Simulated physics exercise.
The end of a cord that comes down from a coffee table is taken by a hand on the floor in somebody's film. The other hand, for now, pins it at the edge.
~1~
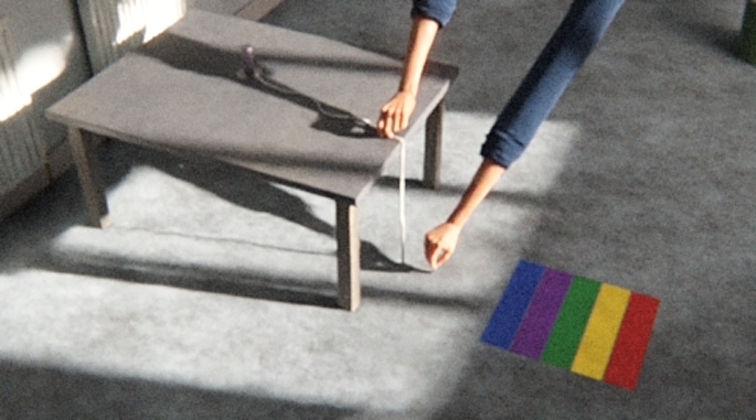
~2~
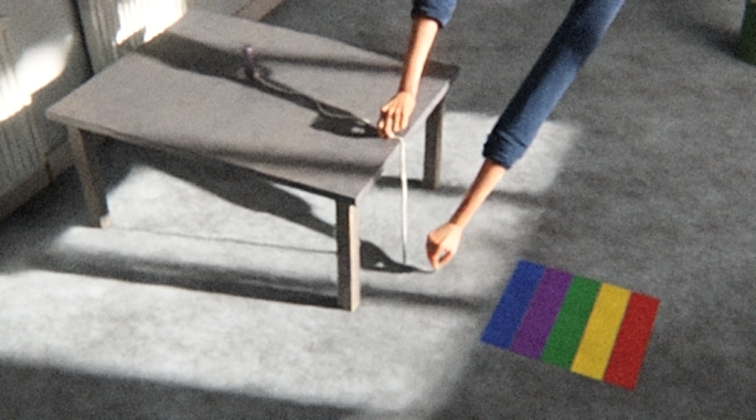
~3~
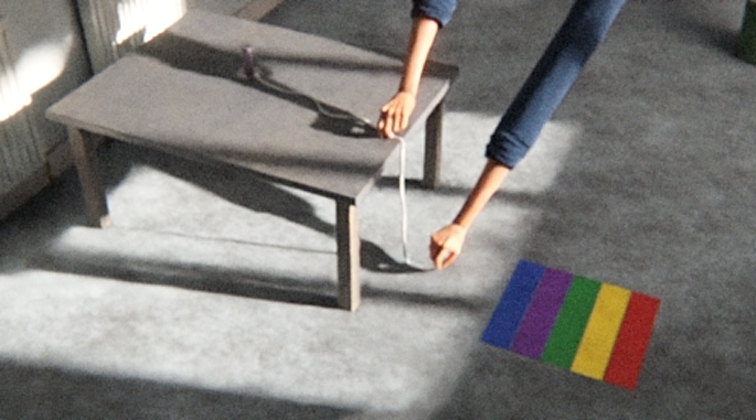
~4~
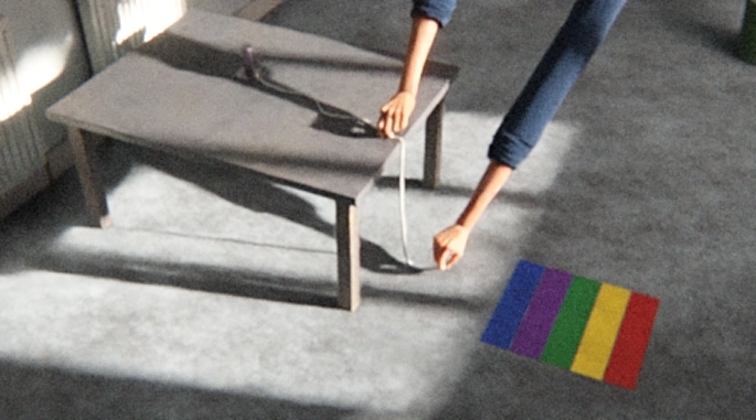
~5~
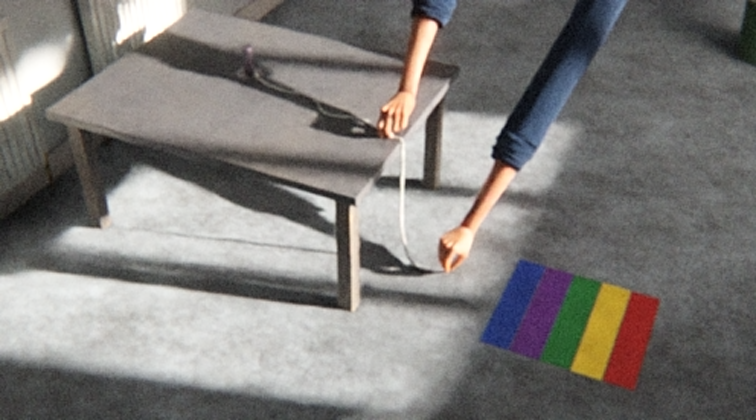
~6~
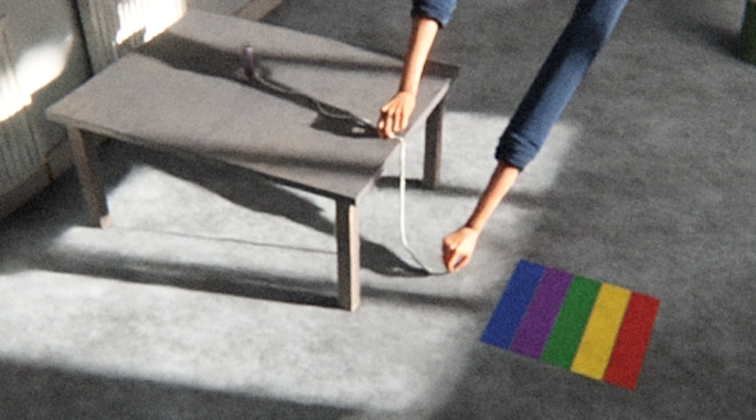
A hand near the floor pulled the end of a cord very slightly to the right, toward a striped colored patch, while another hand pinned the cord at the edge of a coffee table.
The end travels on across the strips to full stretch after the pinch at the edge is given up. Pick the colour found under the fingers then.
Purple is under them.
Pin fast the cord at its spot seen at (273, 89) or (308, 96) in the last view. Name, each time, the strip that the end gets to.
Try 1: Purple; try 2: Purple.
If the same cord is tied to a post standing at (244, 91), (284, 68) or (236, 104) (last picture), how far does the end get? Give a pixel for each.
Places per try: (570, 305); (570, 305); (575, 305).
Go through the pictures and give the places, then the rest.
In the first frame, end (435, 264); blue (501, 330); purple (531, 339); green (561, 349); yellow (592, 358); red (624, 368).
In the second frame, end (438, 265); cord through (271, 86) (317, 102) (364, 121) (402, 150) (404, 204) (404, 251).
In the third frame, end (441, 266).
In the fourth frame, end (444, 267); cord through (271, 86) (317, 102) (364, 121) (402, 150) (401, 204) (405, 250).
In the fifth frame, end (450, 269).
In the sixth frame, end (453, 270); cord through (271, 86) (317, 102) (364, 121) (402, 150) (401, 204) (409, 251).
A little later, end near (493, 282); short of the strips.
Next, end near (527, 292); over blue.
When it is tight, end near (546, 297); over purple. The purple one.
